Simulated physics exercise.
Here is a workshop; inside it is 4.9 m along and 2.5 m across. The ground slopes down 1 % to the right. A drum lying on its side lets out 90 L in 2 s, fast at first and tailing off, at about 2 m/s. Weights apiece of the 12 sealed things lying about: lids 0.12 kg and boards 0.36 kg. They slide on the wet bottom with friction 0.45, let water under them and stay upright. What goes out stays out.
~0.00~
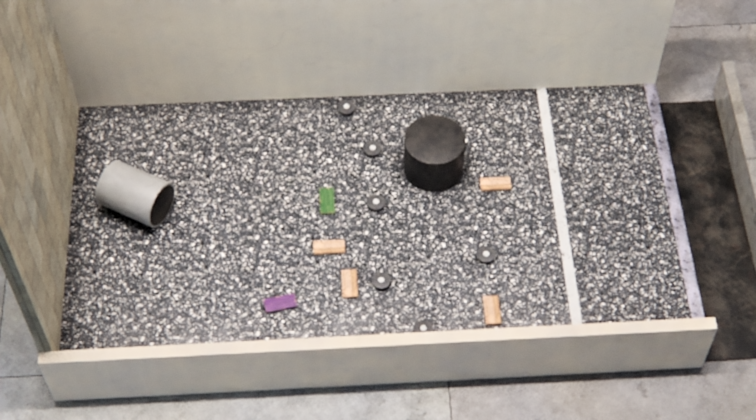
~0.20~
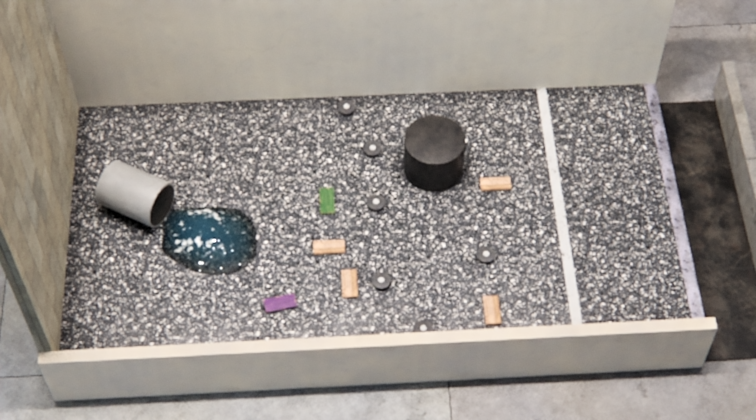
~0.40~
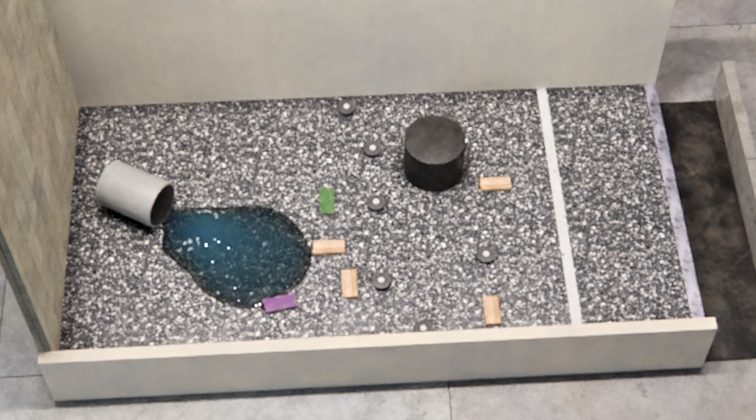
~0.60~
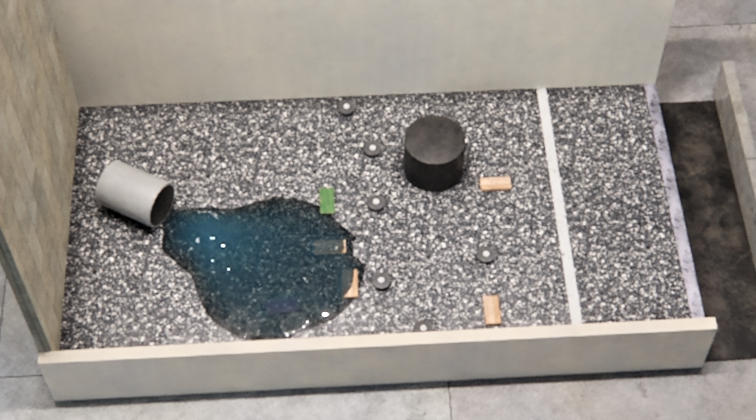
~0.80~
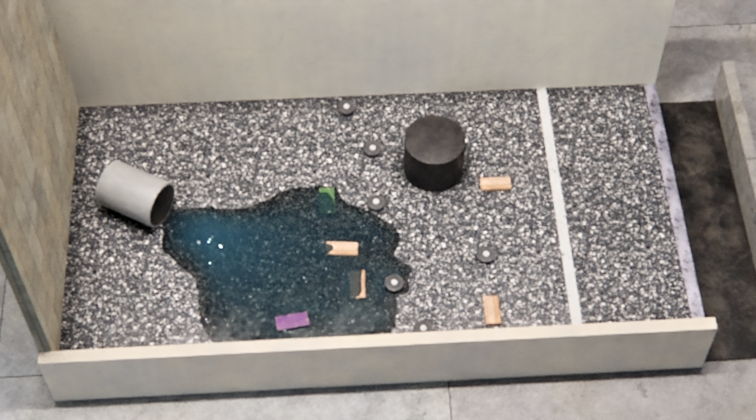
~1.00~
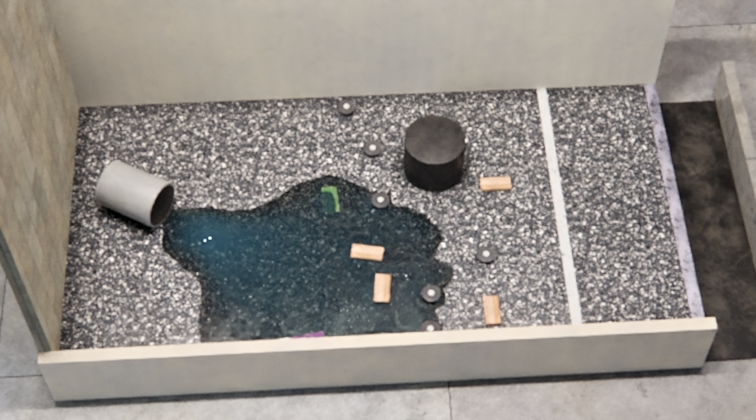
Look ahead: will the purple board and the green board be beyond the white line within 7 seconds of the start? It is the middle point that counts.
Purple board gets past; green board falls short.
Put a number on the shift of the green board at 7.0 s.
About 60 cm.
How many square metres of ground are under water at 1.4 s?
Roughly 3.5 m2.
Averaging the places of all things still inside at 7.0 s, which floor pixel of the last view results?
At about (400, 151).
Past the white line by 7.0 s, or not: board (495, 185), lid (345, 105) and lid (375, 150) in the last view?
In that order: Short, short, not past.
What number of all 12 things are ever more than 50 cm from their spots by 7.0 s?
9 of them.
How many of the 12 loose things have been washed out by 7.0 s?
By then 8.
After 1.4 s the purple board is near (343, 340), 0.6 m from its start, afloat; the green board is near (363, 190), 0.3 m from its start, aground; 0 of 12 are over the mark; 5 afloat.
After 3.1 s the purple board is near (577, 324), 2.3 m from its start, afloat; the green board is near (384, 166), 0.6 m from its start, aground; 7 of 12 are over the mark; 2 afloat.
After 4.9 s the purple board has gone out; the green board is near (384, 166), 0.6 m from its start, aground; 8 of 12 are over the mark; 0 afloat.
After 7.0 s the purple board has gone out; the green board is near (384, 166), 0.6 m from its start, aground; 8 of 12 are over the mark; 0 afloat.
